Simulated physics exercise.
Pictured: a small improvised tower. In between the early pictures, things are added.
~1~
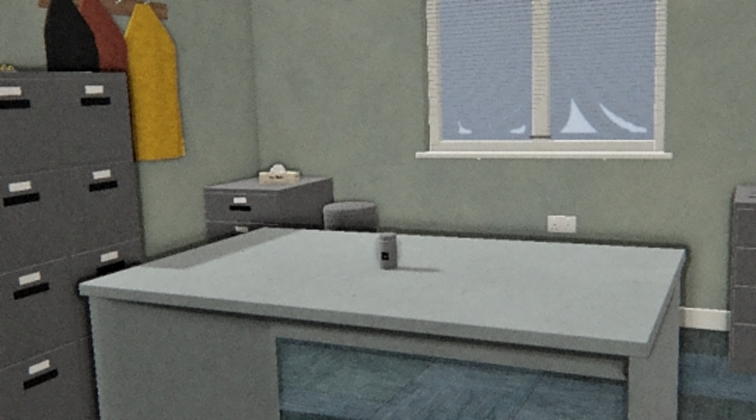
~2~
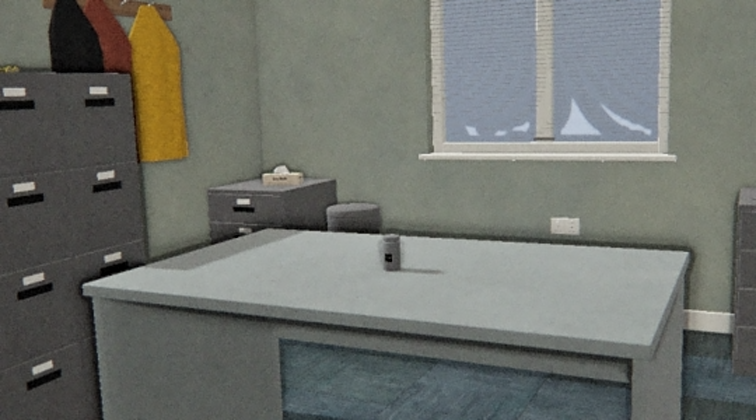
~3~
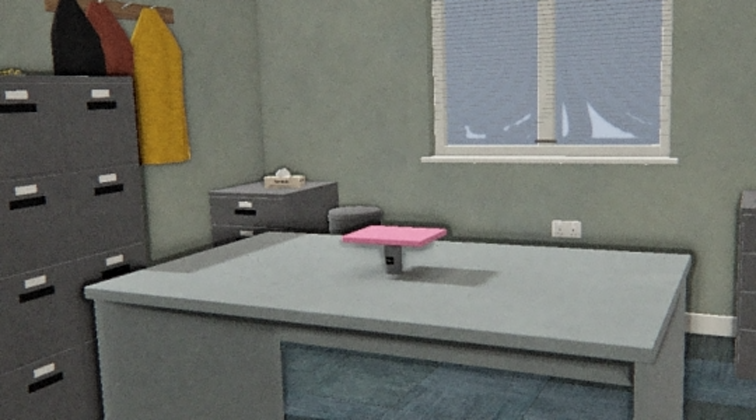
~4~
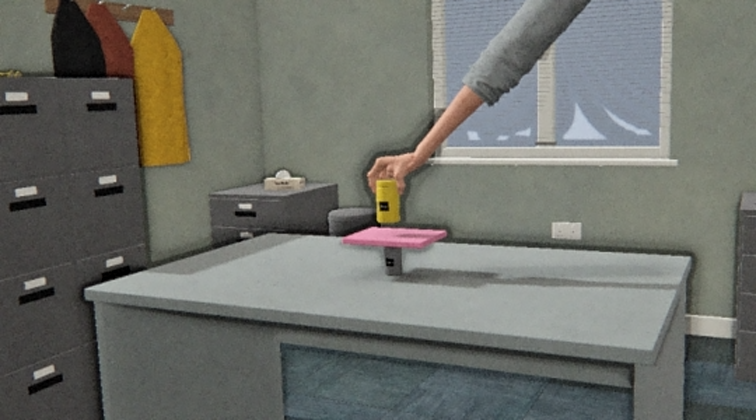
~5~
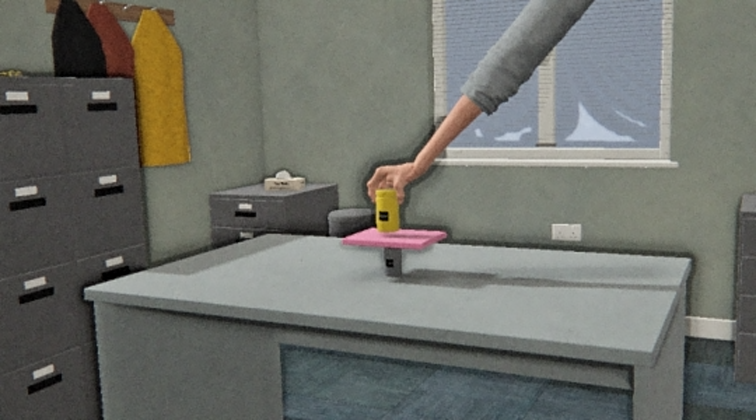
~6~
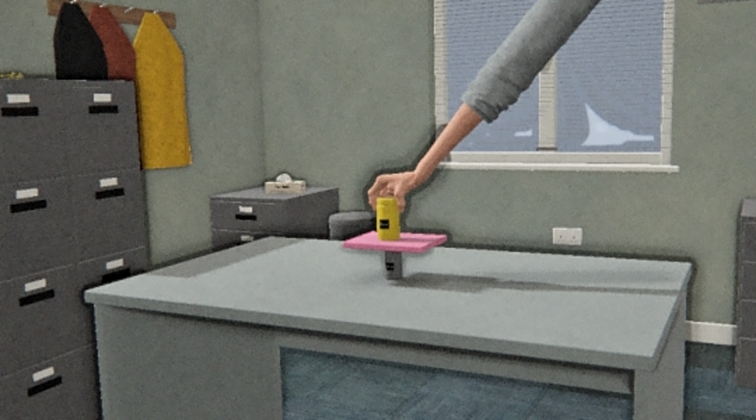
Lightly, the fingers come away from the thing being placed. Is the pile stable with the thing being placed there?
The stack stays upright.
Then, 0.30 s past the last view, nothing moves.
Then, 0.70 s past the last view, yellow jar resting near (388, 219).
Finally, all 3 still in place. Final places as the last picture's camera would see them, yellow jar near (388, 219). The stack stays up.
